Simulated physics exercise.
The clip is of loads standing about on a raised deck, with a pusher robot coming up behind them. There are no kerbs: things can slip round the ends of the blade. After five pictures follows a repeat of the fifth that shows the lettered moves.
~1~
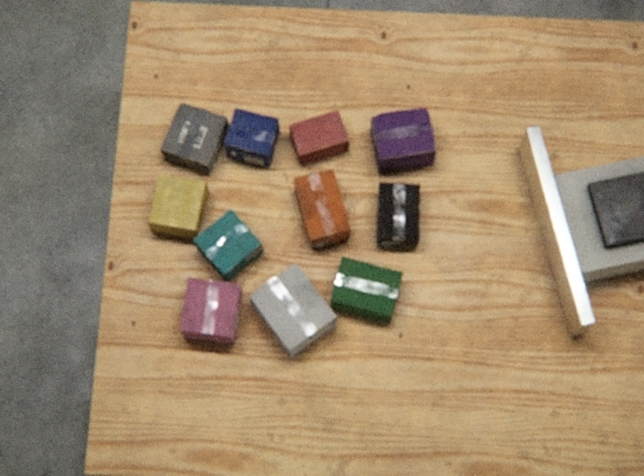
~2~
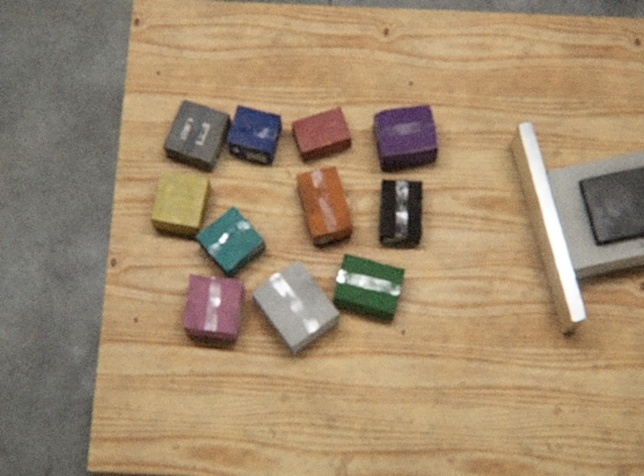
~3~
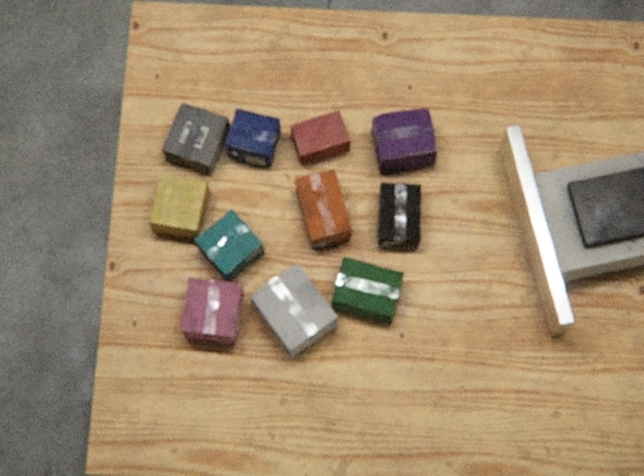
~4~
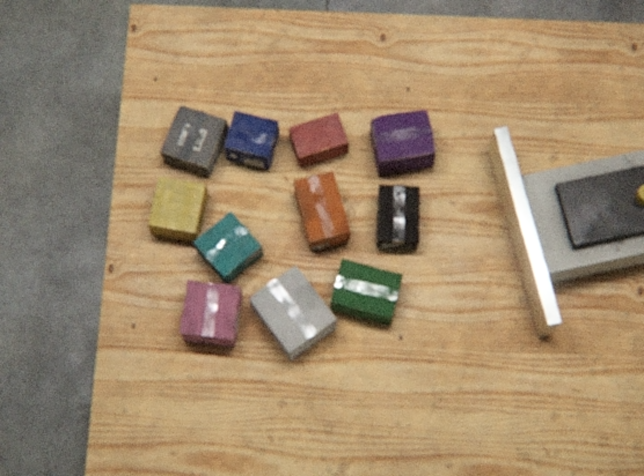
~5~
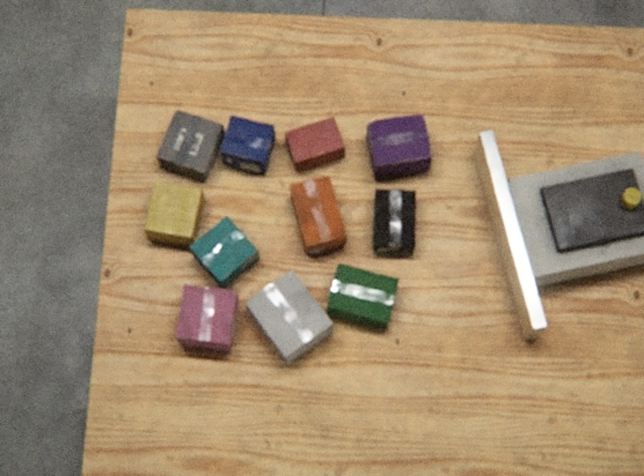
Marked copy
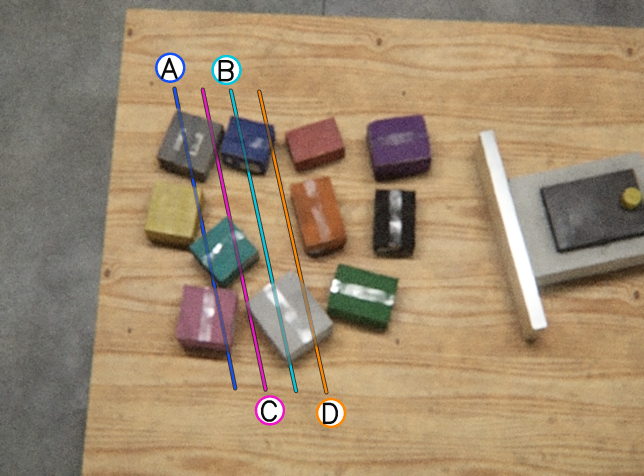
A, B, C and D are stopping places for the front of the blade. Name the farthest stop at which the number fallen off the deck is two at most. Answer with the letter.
It can go as far as C.
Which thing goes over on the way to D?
The grey parcel goes over.
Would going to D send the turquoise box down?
No.
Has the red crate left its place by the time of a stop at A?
Yes.
On the copy, A at (204, 233); B at (262, 236); C at (233, 234); D at (291, 237).
On C. First, robot (488, 207); blue parcel (243, 145); red crate (295, 140).
Then, robot (387, 203); grey parcel (103, 154); blue parcel (152, 141).
Finally, robot (312, 200); blue parcel over the edge; grey parcel over the edge; two fallen.
By contrast, A drops five; B is within the limit but short; D is within the limit but short.
